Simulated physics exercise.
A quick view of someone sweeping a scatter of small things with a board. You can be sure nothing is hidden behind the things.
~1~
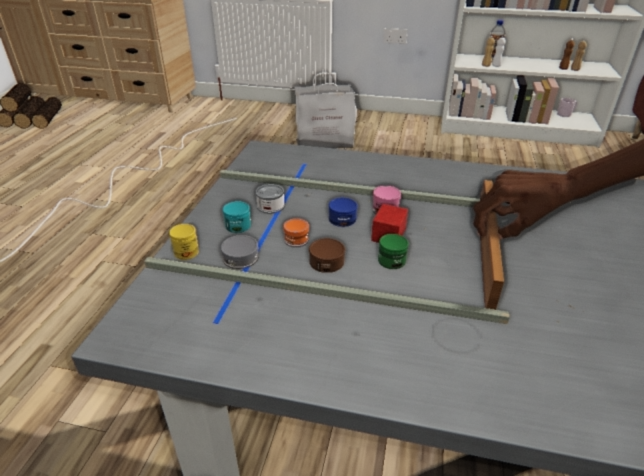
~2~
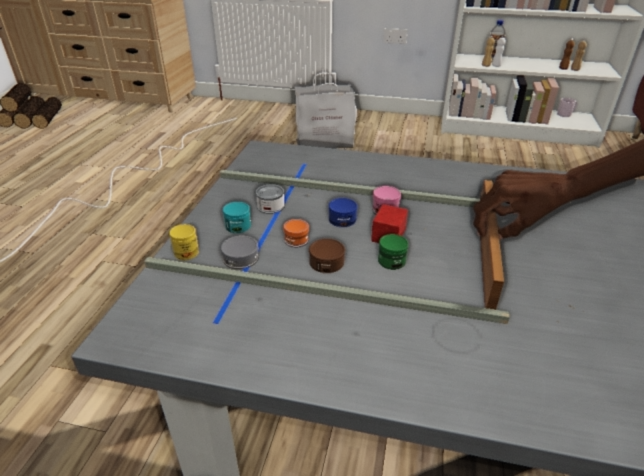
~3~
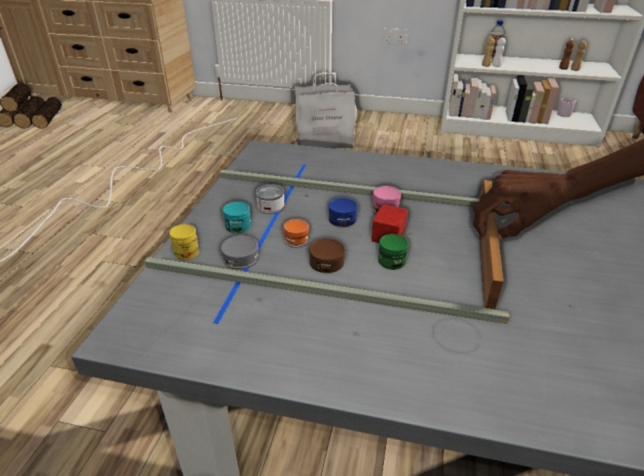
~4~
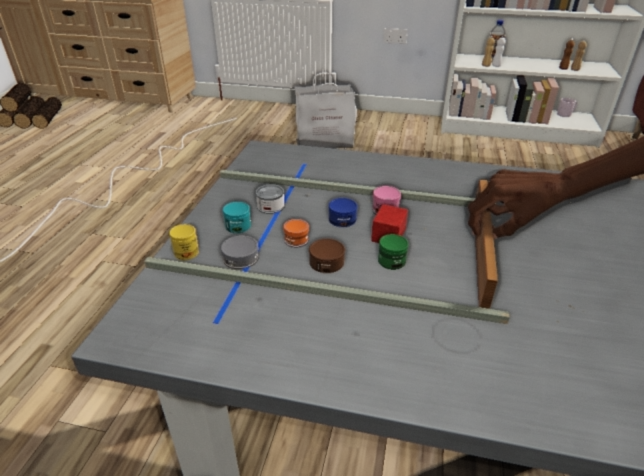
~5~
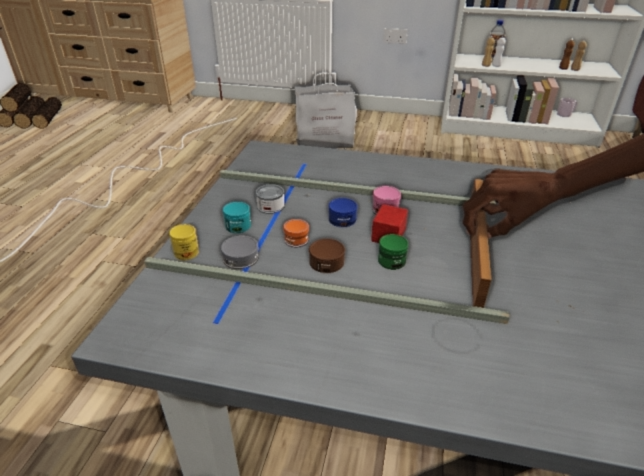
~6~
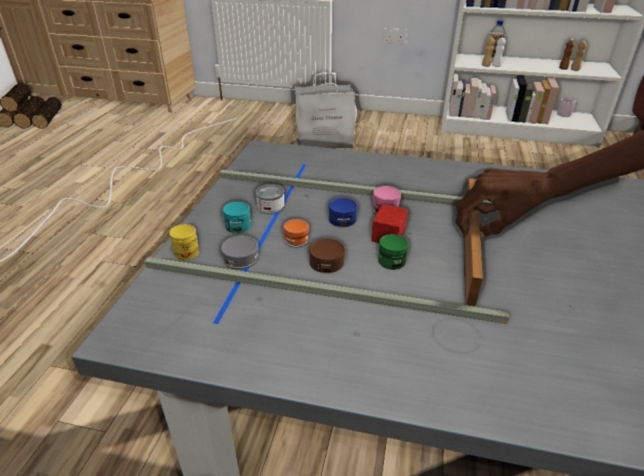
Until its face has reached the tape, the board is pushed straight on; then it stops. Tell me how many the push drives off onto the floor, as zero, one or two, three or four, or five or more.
Zero lost.
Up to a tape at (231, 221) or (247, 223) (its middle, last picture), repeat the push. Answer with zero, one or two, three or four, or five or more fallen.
The first spot gives one to two and the second gives one or two.
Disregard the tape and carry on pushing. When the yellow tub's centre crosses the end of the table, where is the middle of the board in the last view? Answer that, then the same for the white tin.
Approx. (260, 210) / approx. (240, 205) for the other.
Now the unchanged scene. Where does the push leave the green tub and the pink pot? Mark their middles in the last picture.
You'll find the green tub at roughly (248, 232) and the pink pot at roughly (274, 188).
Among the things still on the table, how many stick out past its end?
0.
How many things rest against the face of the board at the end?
Number: 4.
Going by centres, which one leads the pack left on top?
It's the yellow tub that is foremost.
Early on, none off yet; yellow tub at rest near (185, 243); turquoise tub at rest near (237, 217); white tin at rest near (270, 199).
Finally, the number that fall off is zero.
